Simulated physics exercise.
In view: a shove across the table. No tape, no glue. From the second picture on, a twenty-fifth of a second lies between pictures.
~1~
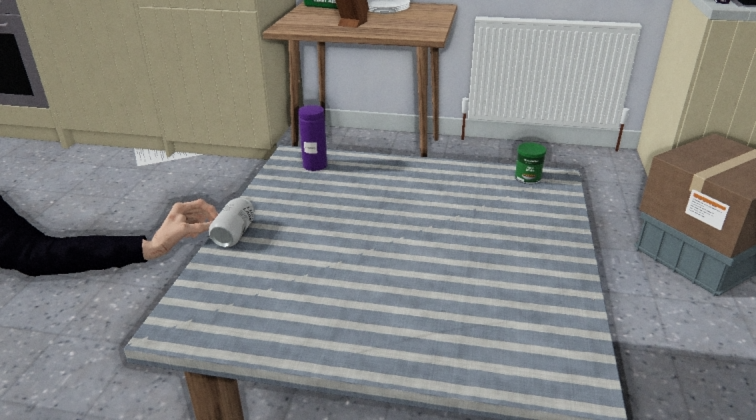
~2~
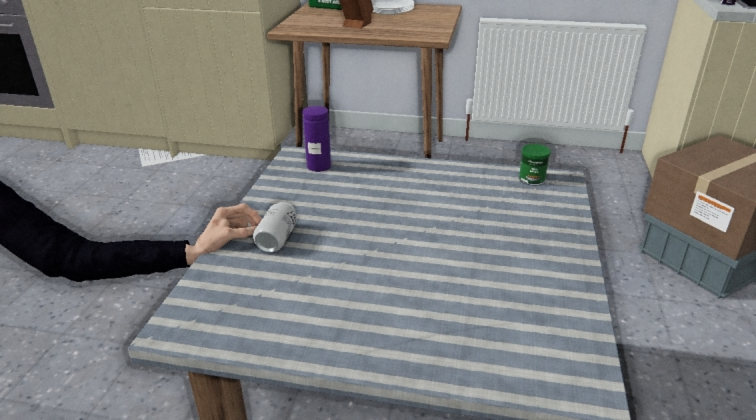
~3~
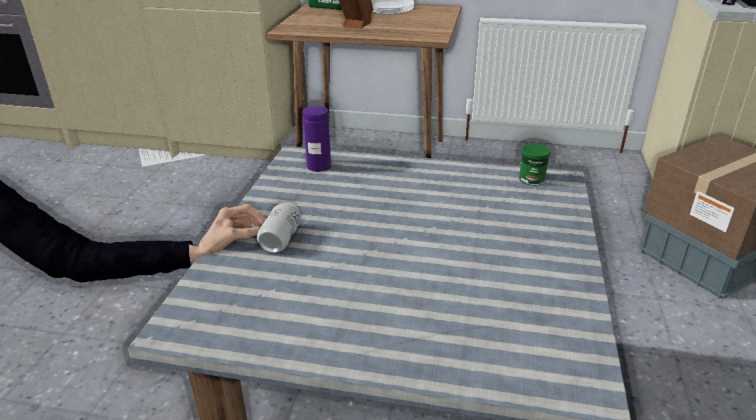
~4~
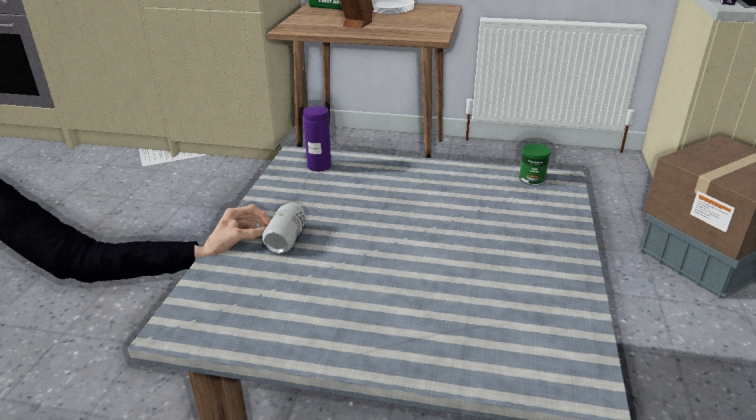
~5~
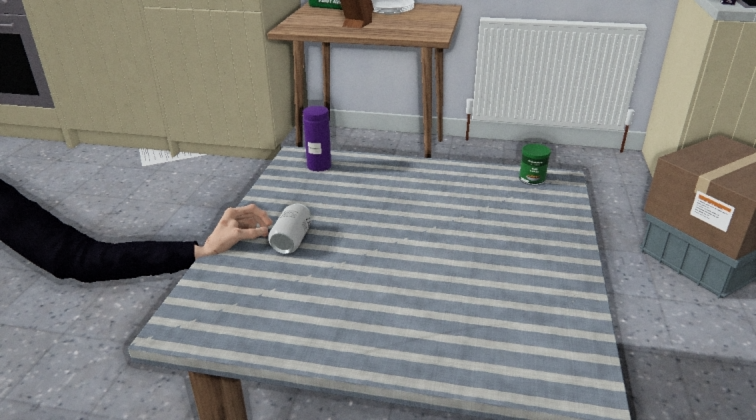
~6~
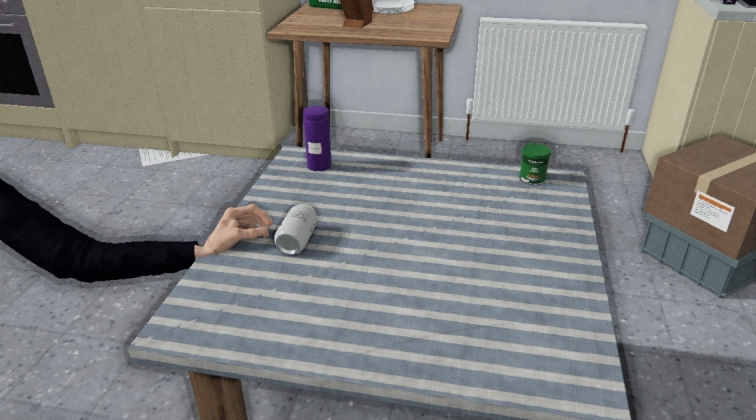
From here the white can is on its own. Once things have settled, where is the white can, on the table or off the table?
The white can remains on top.
Then, 0.10 s on from there, white can shifted about its own width near (310, 230).
Then, 0.40 s on from there, white can shifted well along near (345, 234).
Then, 0.60 s on from there, white can shifted well along near (362, 236).
Then, 1.00 s on from there, white can shifted well along near (385, 238).
In the end, moved from the start, white can. At the end, from the last picture's camera, white can near (389, 239).
